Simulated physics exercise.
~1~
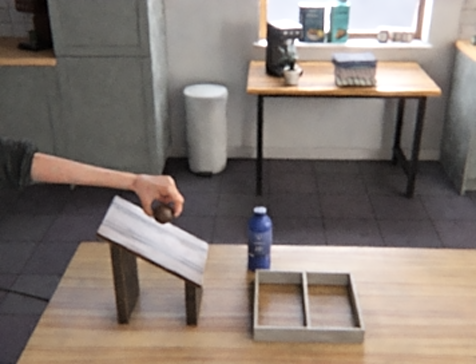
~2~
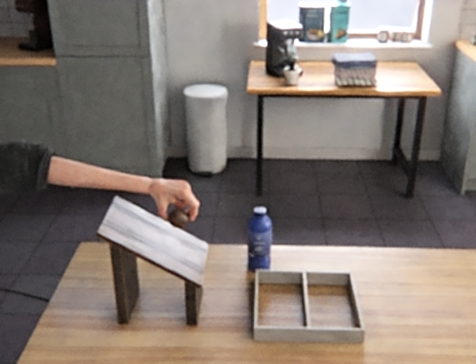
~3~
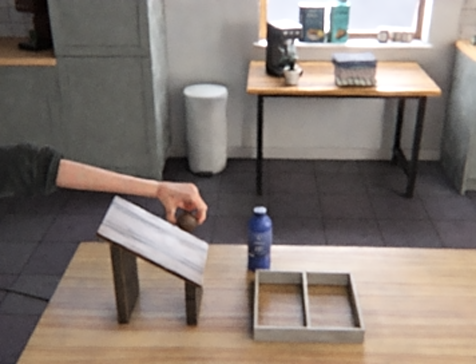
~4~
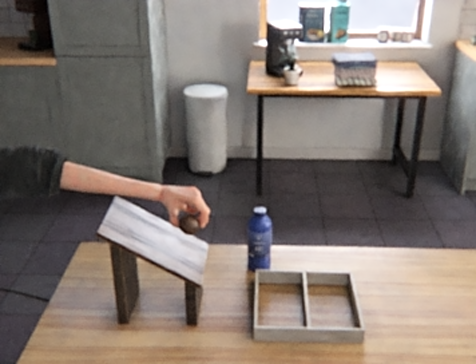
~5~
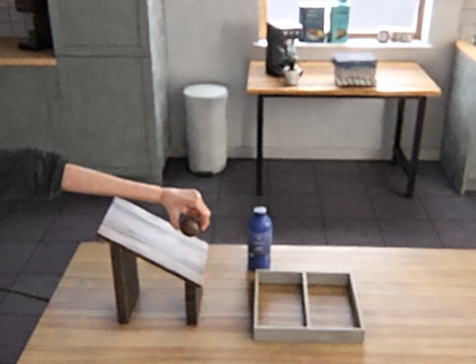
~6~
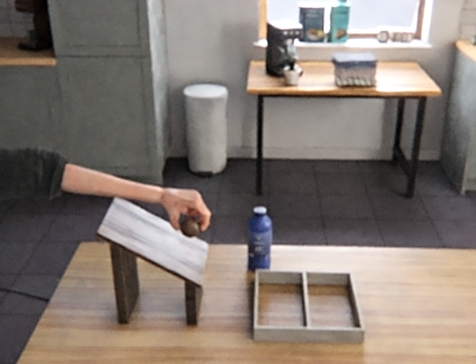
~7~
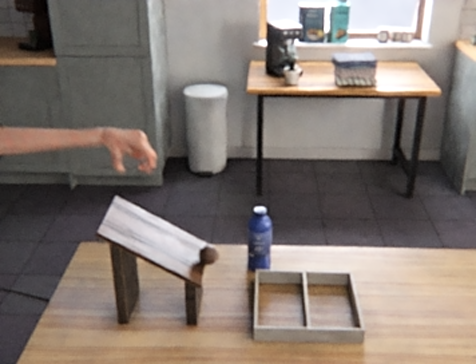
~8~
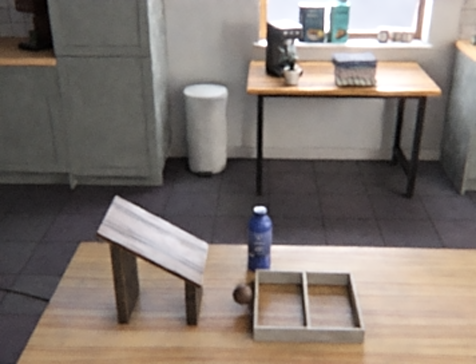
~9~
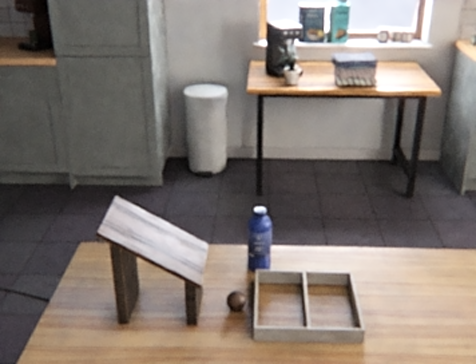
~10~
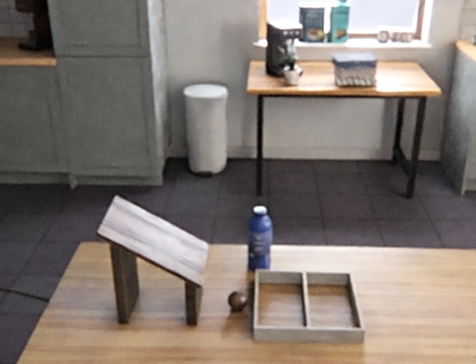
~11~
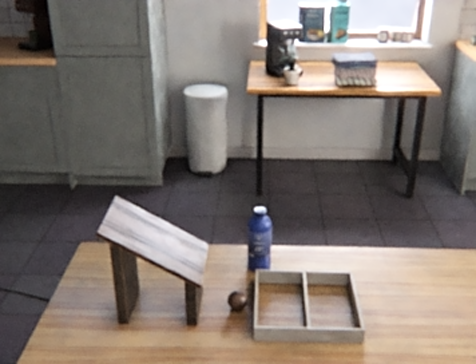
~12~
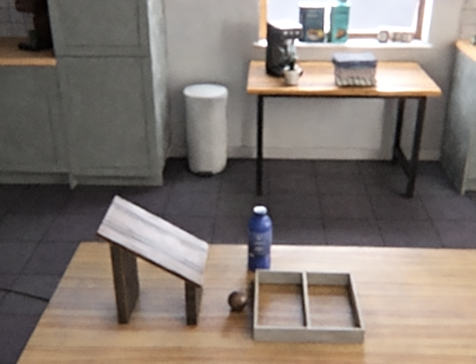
A hand reaches in from the left and holds a small brown ball over a slanted grey board on a light wooden table, seen from slightly above in a kitchen-like room. To the right sit a blue bottle and a shallow wooden tray with two bays; a white bin and a smaller table stand behind. The hand shifts the ball rightward down the slope, pauses, then lets go and draws back. The ball rolls off the lower edge, drops to the table by the tray, and moves slightly back left. It rests between board and tray, outside both bays, while the bottle stays put.
